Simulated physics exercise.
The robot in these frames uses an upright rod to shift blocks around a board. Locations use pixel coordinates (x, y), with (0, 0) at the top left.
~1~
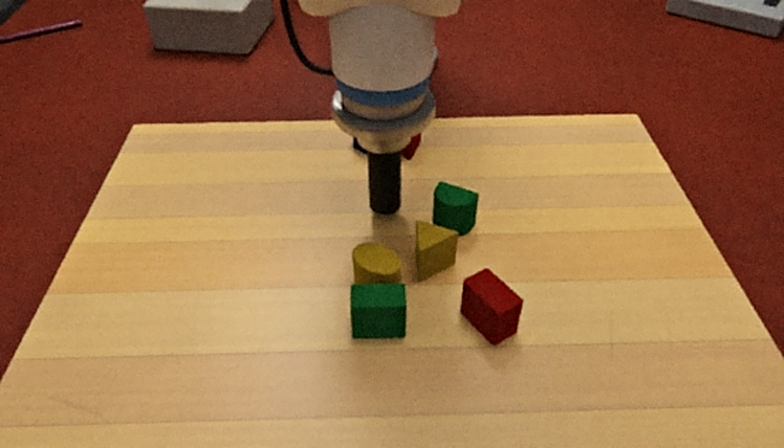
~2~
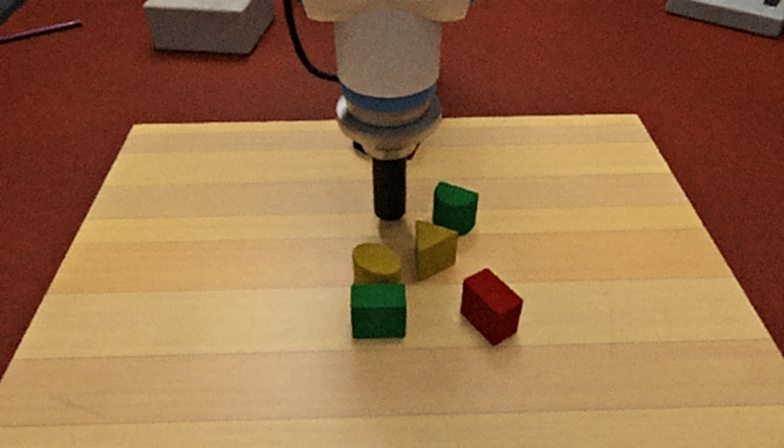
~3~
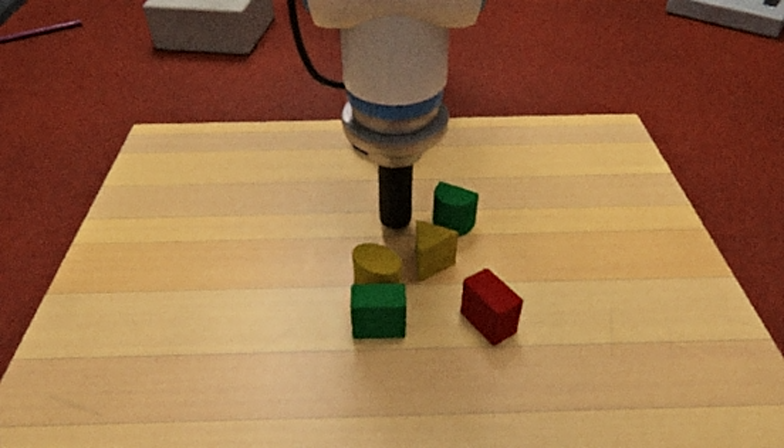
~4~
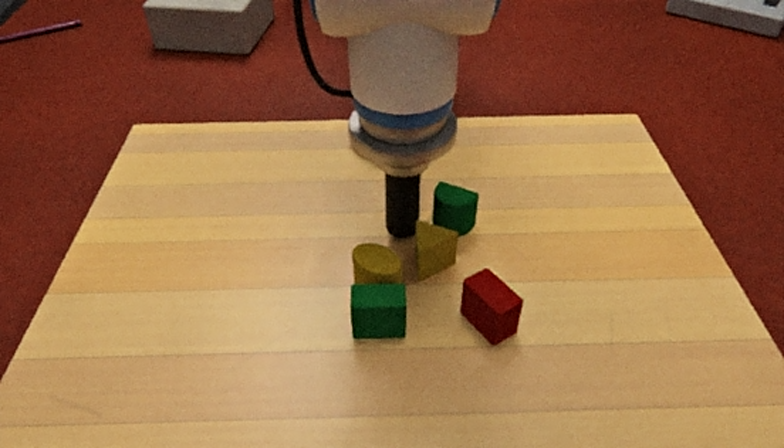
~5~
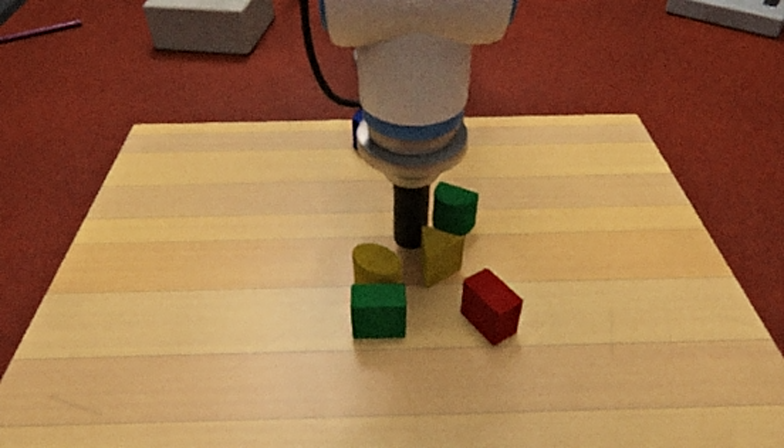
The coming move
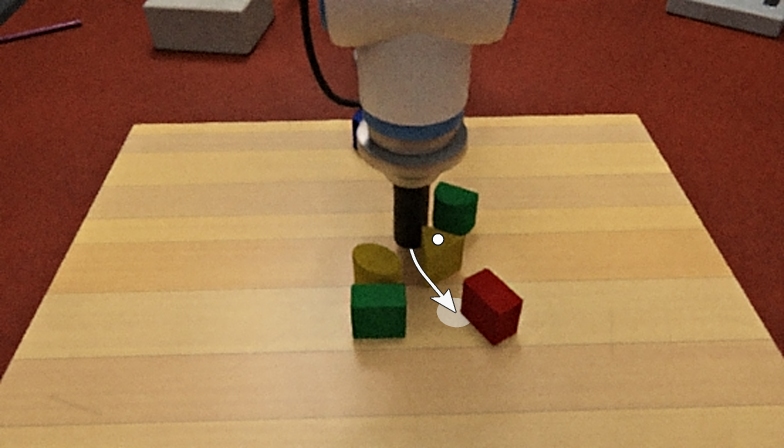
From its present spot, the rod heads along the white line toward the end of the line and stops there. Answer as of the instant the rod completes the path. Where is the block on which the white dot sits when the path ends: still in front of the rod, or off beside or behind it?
It is driven along in front.
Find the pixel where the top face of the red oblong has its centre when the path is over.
Around pixel (545, 319).
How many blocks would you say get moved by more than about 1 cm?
The answer is two blocks, counting only moves over 1 cm.
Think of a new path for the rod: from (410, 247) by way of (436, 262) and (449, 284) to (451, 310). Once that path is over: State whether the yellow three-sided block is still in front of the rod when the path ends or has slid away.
The rod pushes it to the end.
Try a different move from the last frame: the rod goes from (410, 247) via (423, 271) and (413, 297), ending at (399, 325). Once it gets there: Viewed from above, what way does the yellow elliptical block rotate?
It twists with the clock when seen from above.
Drawn move, from (410, 247) over (428, 279) to (456, 312); the dot is on the yellow three-sided block.
The first path, step by step. Halfway along, rod at (429, 271); yellow three-sided block at (469, 266), turned 35° anticlockwise; red oblong at (505, 297).
At the end, rod at (456, 303); yellow elliptical block still; yellow three-sided block at (501, 298), turned 40° anticlockwise; red oblong at (545, 319), turned 40° anticlockwise.
